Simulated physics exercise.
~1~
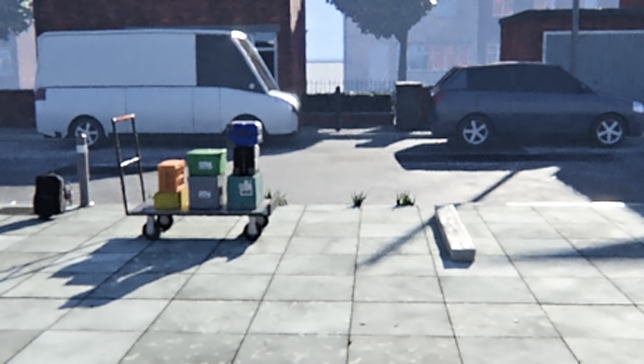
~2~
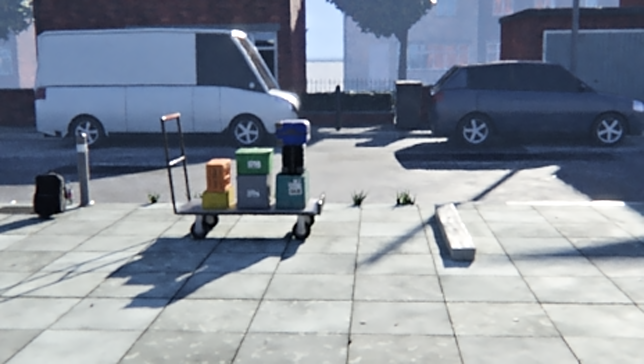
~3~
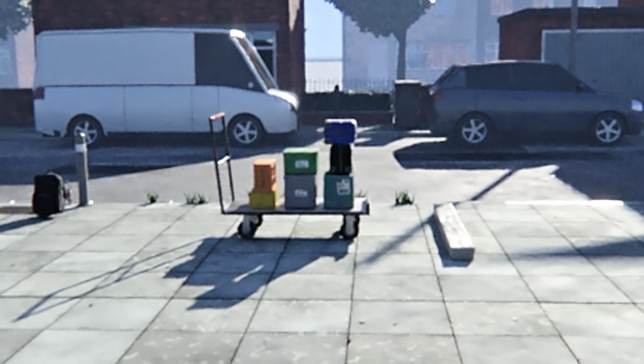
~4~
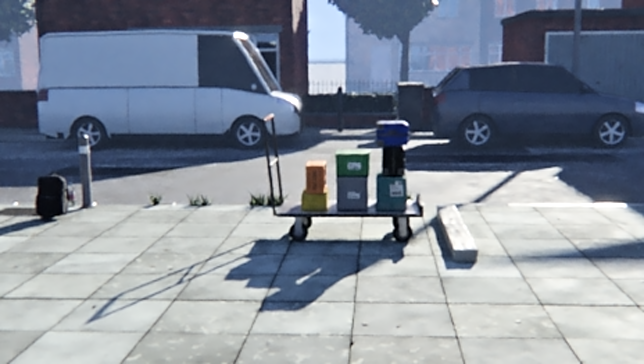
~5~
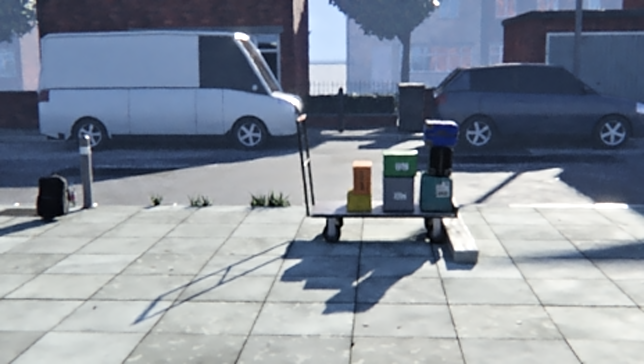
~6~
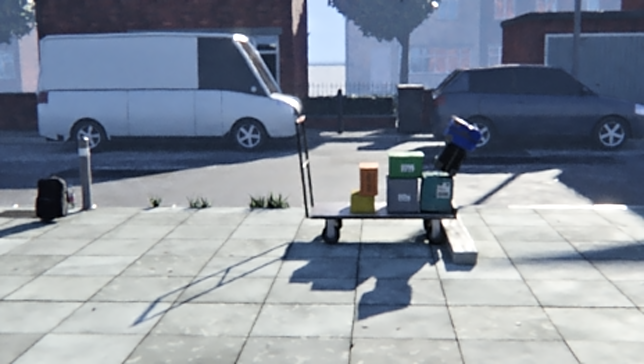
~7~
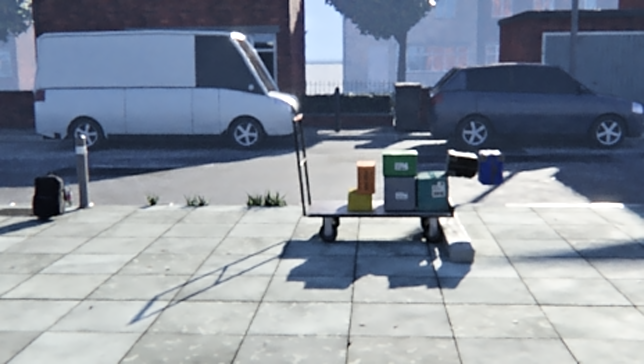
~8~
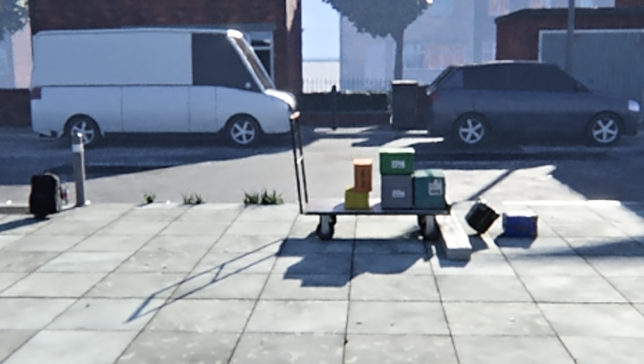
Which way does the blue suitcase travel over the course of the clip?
The blue suitcase moves to the right, first riding on the trolley and then tumbling off its front end.
The clip shows a flatbed trolley loaded with boxes and crates rolling right along a paved area until it stops abruptly at a low kerb. The stacked blue and black suitcases topple off the front and land beyond the kerb, while the other items stay aboard.
